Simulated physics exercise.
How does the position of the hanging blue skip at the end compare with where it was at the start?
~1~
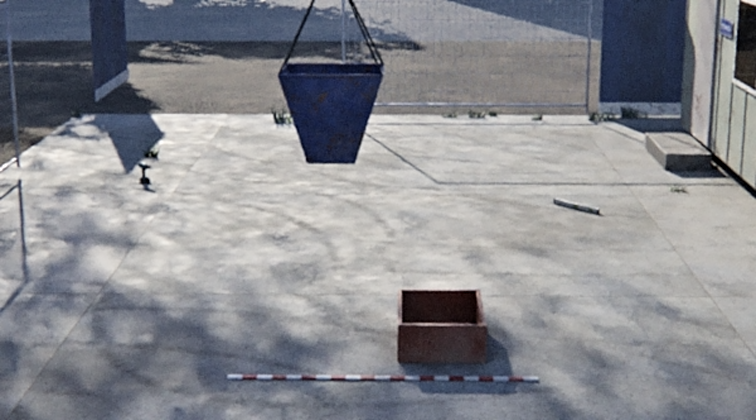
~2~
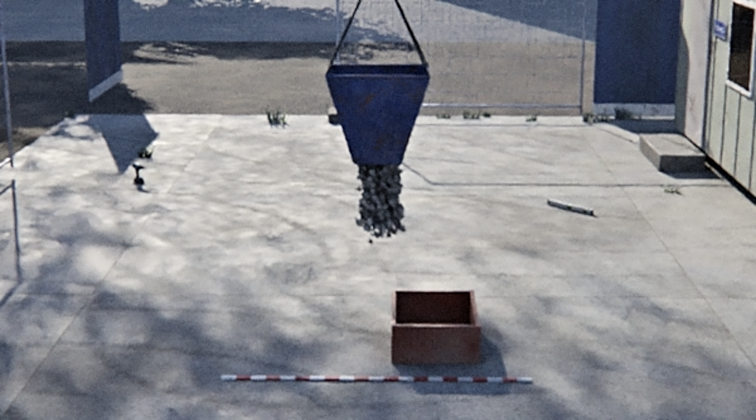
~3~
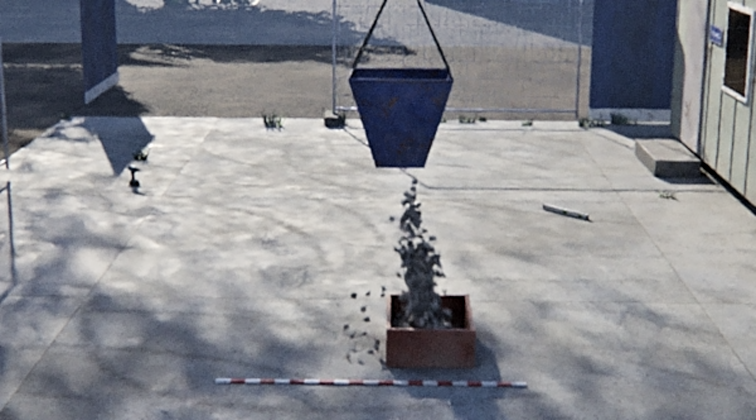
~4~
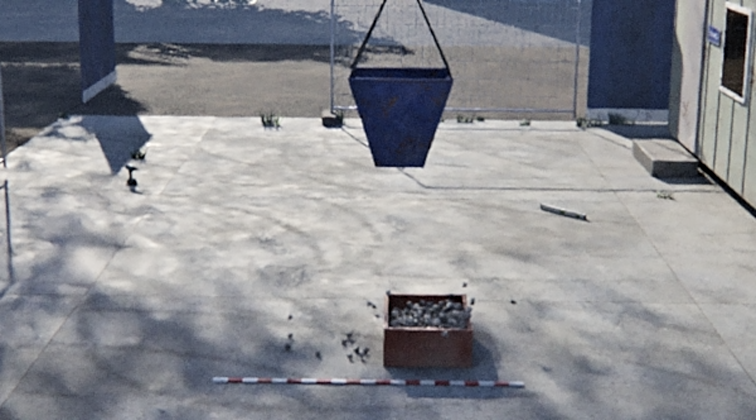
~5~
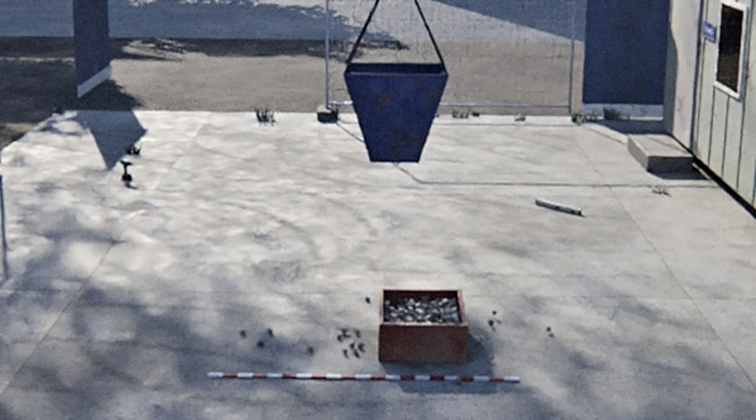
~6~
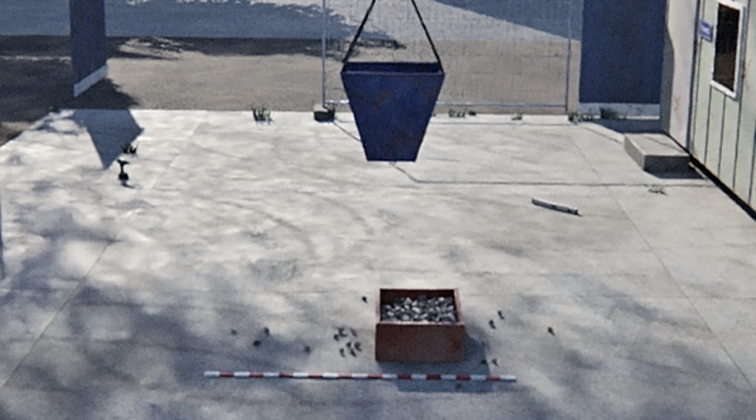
At the start the skip hangs well to the left of the red bin. By the end it is farther right, hanging at about the same height and nearly in line with the bin.
